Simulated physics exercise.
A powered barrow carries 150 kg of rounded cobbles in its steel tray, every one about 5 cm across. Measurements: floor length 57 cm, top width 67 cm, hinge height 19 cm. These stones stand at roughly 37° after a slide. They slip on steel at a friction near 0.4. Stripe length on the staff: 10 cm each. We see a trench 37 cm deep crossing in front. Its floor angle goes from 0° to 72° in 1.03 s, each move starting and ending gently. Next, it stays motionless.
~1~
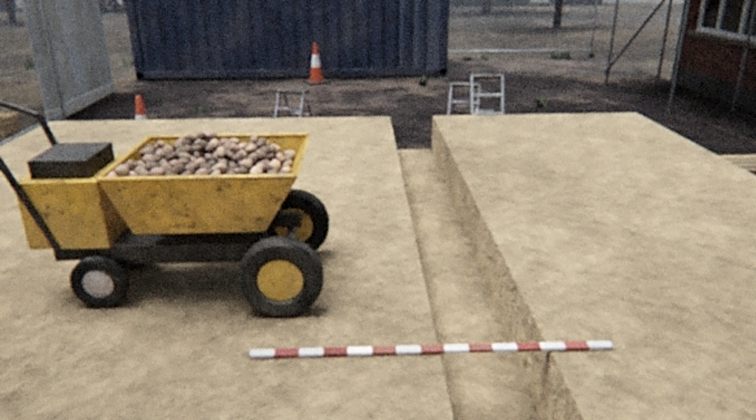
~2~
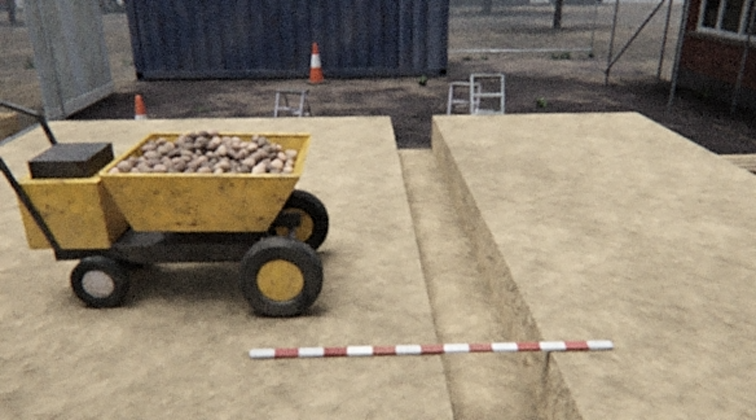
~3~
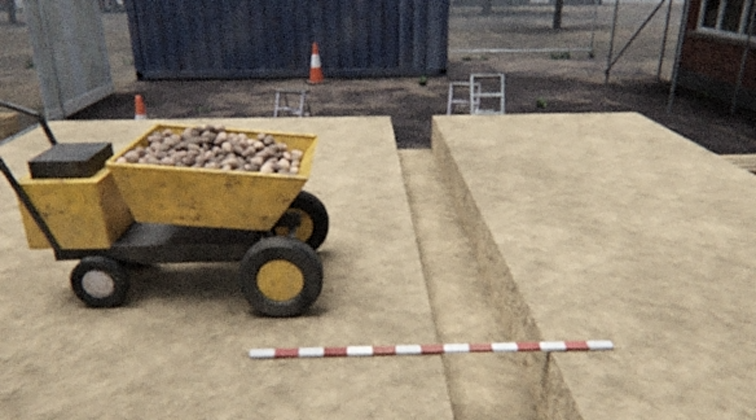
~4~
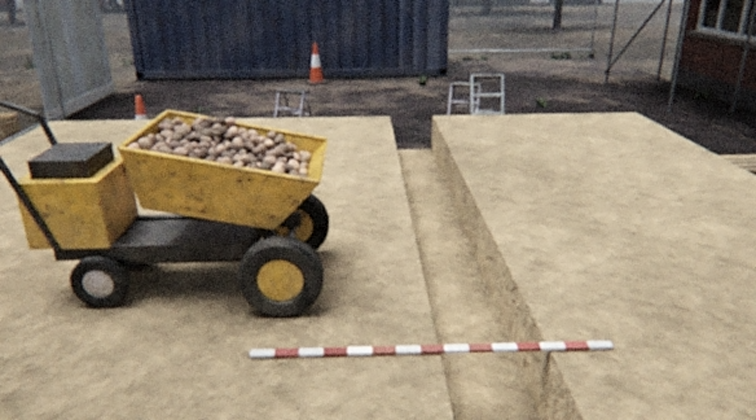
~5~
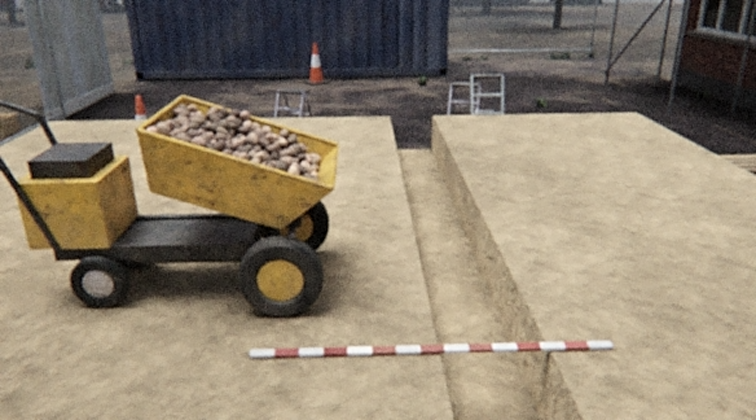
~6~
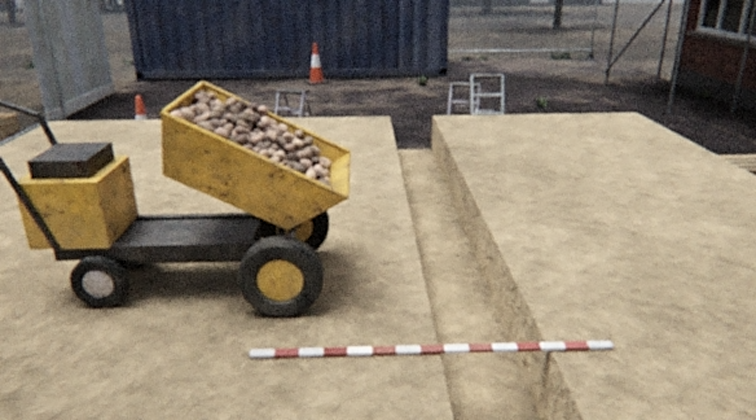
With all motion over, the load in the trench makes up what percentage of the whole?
It makes up about 82 percent of the whole load.
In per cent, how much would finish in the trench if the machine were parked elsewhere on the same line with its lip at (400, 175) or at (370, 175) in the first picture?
60 %, then 85 %.
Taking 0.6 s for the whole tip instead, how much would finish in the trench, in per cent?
I'd put it at roughly 85 per cent.
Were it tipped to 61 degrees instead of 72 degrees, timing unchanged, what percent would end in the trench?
Then roughly 45 percent.
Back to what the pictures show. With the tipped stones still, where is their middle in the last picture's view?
The resting stones are centred at roughly (458, 324).
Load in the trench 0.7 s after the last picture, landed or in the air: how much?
About 30%.
Then, 0.3 s after the last picture the floor is at 61°, 100 % in the tray; the foremost stones are at (385, 215).
Then, 0.7 s after the last picture the floor is at 72°, 63 % in the tray, 10 % short of the trench, 28 % in the trench; the foremost stones are at (484, 304).
Then, 1.0 s after the last picture the floor is at 72°, 32 % in the tray, 13 % short of the trench, 55 % in the trench; the foremost stones are at (507, 334).
Then, 3.0 s after the last picture the floor is at 72°, 0 % in the tray, 18 % short of the trench, 82 % in the trench; the foremost stones are at (505, 325).
